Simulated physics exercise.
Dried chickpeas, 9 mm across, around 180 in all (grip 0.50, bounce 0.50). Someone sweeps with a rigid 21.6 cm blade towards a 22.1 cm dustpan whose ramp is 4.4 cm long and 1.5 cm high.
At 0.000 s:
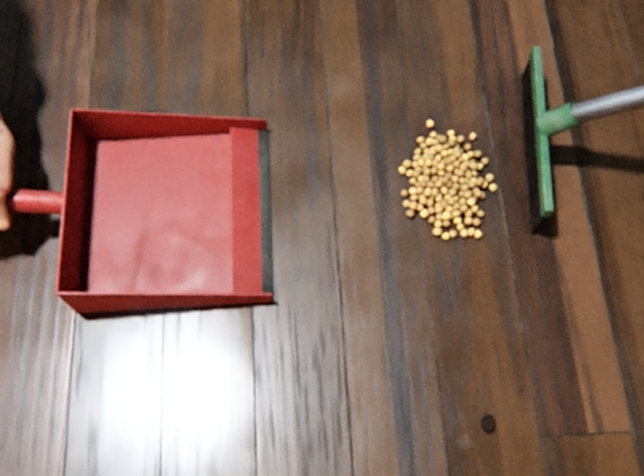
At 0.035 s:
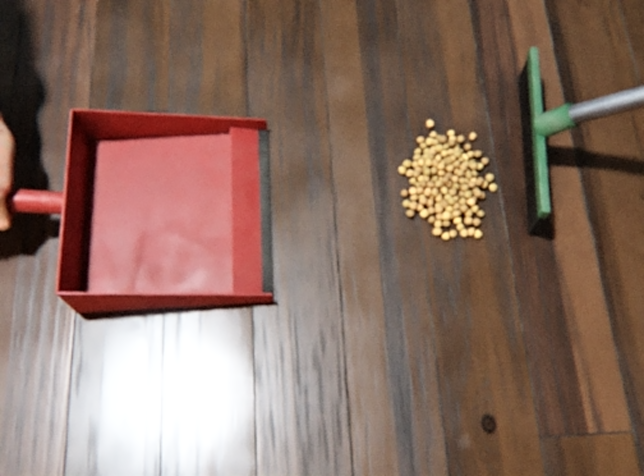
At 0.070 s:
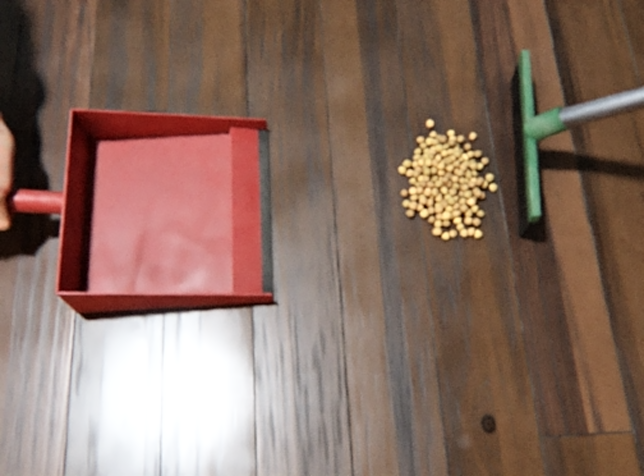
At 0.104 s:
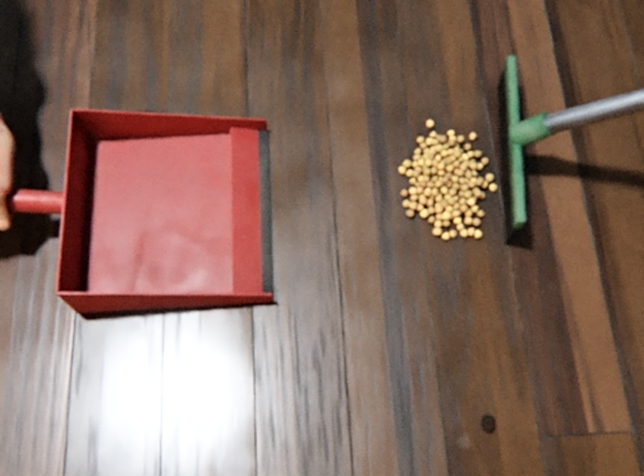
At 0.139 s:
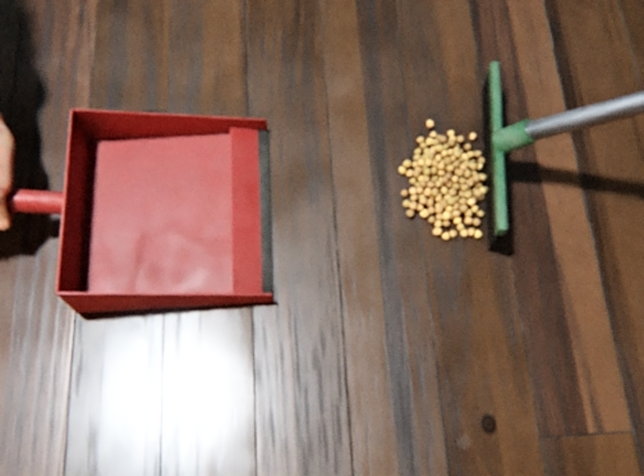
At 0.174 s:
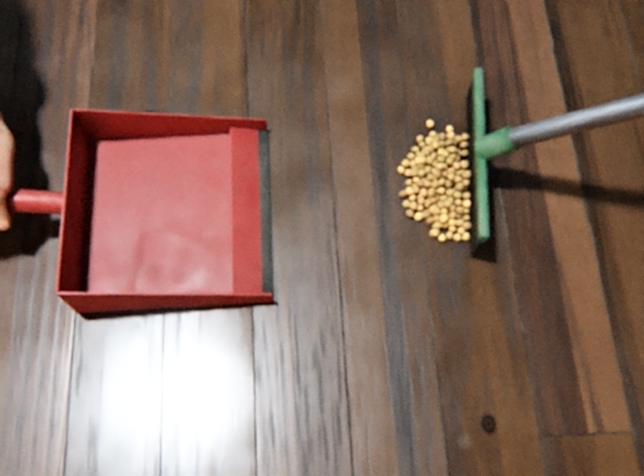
The footage shows a red dustpan held by a hand at left on a dark wooden floor while a green blade on a grey handle slides left from the right side, meets a pile of dried chickpeas and pushes its right edge inward.
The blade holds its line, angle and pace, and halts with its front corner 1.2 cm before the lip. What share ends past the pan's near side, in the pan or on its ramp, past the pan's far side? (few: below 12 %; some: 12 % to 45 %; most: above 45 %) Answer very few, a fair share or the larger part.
Near side very few, pan a fair share, far side very few.
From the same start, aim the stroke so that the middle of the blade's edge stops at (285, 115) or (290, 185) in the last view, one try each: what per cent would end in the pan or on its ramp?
About 35 and 45 per cent.
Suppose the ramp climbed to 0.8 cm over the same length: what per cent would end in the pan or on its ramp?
Then about 40 per cent.
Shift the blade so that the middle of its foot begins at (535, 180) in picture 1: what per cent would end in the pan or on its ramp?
Some 20 per cent.
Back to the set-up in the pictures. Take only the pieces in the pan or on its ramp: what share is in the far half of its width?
Roughly 30 per cent.
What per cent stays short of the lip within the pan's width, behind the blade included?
About 55 per cent.
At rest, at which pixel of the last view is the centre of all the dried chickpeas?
At about (272, 213).
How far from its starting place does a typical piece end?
Roughly 22 cm.
After 0.36 s, middle of the blade 13 cm from the lip; 0 % over the lip, far side 5 %, near side 0 %.
Then, at 0.49 s, middle of the blade 5 cm from the lip; 0 % over the lip, far side 5 %, near side 0 %.
Then, at 0.74 s, middle of the blade 2 cm from the lip; 35 % over the lip, far side 5 %, near side 5 %.
In the end, at 1.1 s, near side 5 %, pan 35 %, far side 5 %, in front of the lip or behind the blade 55 %.
